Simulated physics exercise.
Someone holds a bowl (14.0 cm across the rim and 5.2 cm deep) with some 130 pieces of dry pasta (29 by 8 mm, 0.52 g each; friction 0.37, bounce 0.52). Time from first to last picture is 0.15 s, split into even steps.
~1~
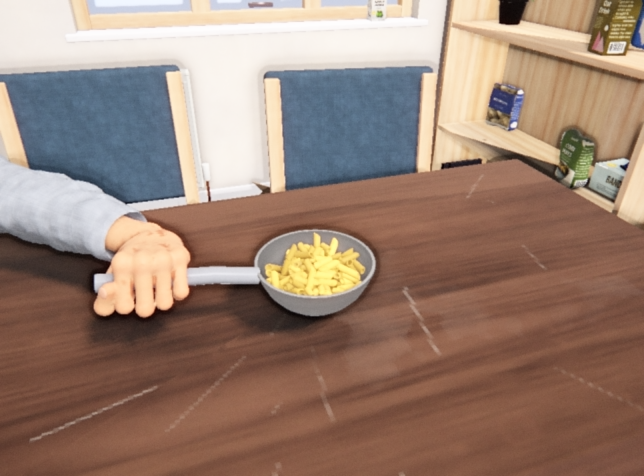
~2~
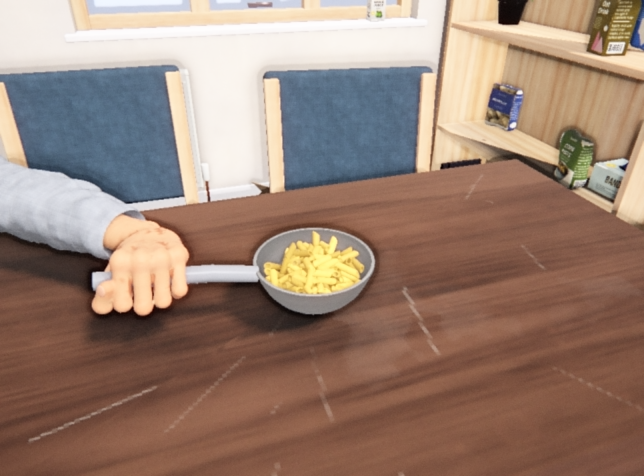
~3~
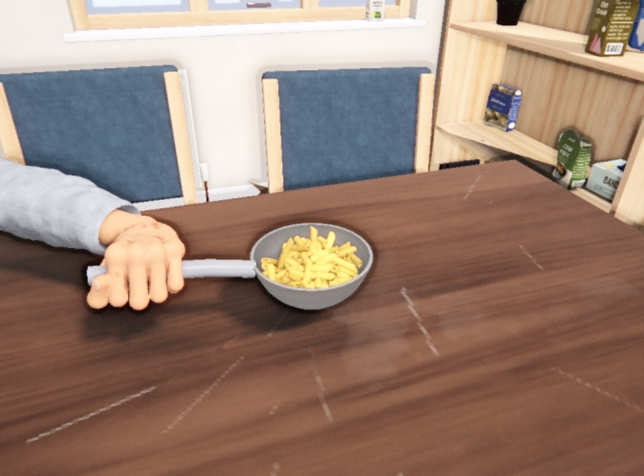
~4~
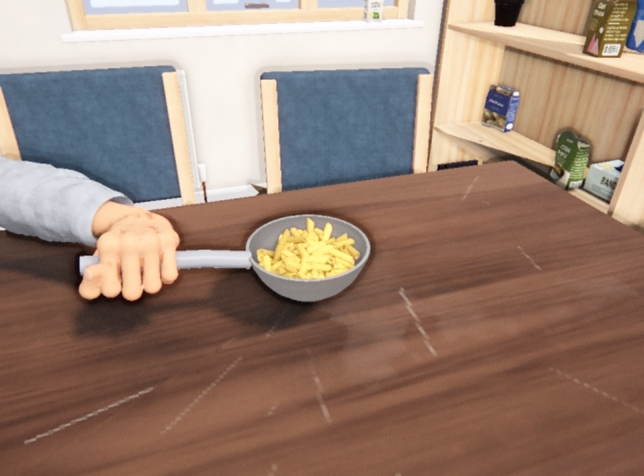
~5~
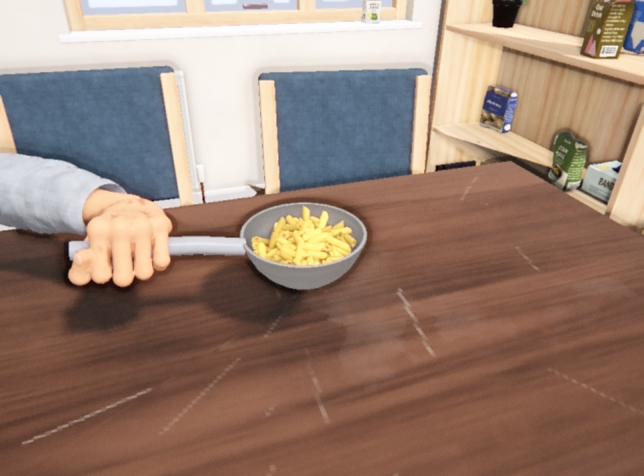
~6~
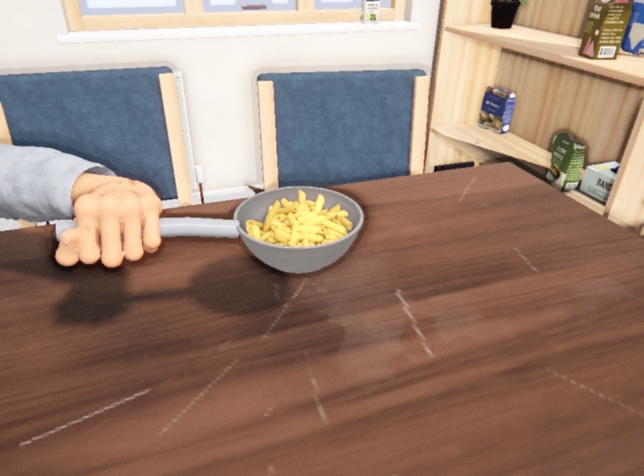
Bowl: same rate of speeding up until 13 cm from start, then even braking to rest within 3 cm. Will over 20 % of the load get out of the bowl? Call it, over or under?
My call: Under.
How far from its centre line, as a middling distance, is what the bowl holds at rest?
Estimate: Close to 3.5 cm.
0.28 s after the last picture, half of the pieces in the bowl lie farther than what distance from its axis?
I'd say close to 4.0 cm.
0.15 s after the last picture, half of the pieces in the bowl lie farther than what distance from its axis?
3.5 cm.
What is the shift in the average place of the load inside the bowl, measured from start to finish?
Some 1.0 cm.
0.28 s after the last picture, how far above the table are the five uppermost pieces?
Estimate: Near 28 cm.
Then, 0.15 s after the last picture, bowl 100 %; middle of the pieces not yet landed near (273, 124).
Then, 0.28 s after the last picture, bowl 95 %, in the air 5 %; middle of the pieces not yet landed near (254, 150).
Then, 0.40 s after the last picture, bowl 95 %, in the air 5 %; middle of the pieces not yet landed near (269, 172).
Then, 0.51 s after the last picture, fallen left of where it stops 5 %, bowl 95 %; middle of the pieces not yet landed near (275, 166).
In the end, fallen left of where it stops 5 %, bowl 95 %.
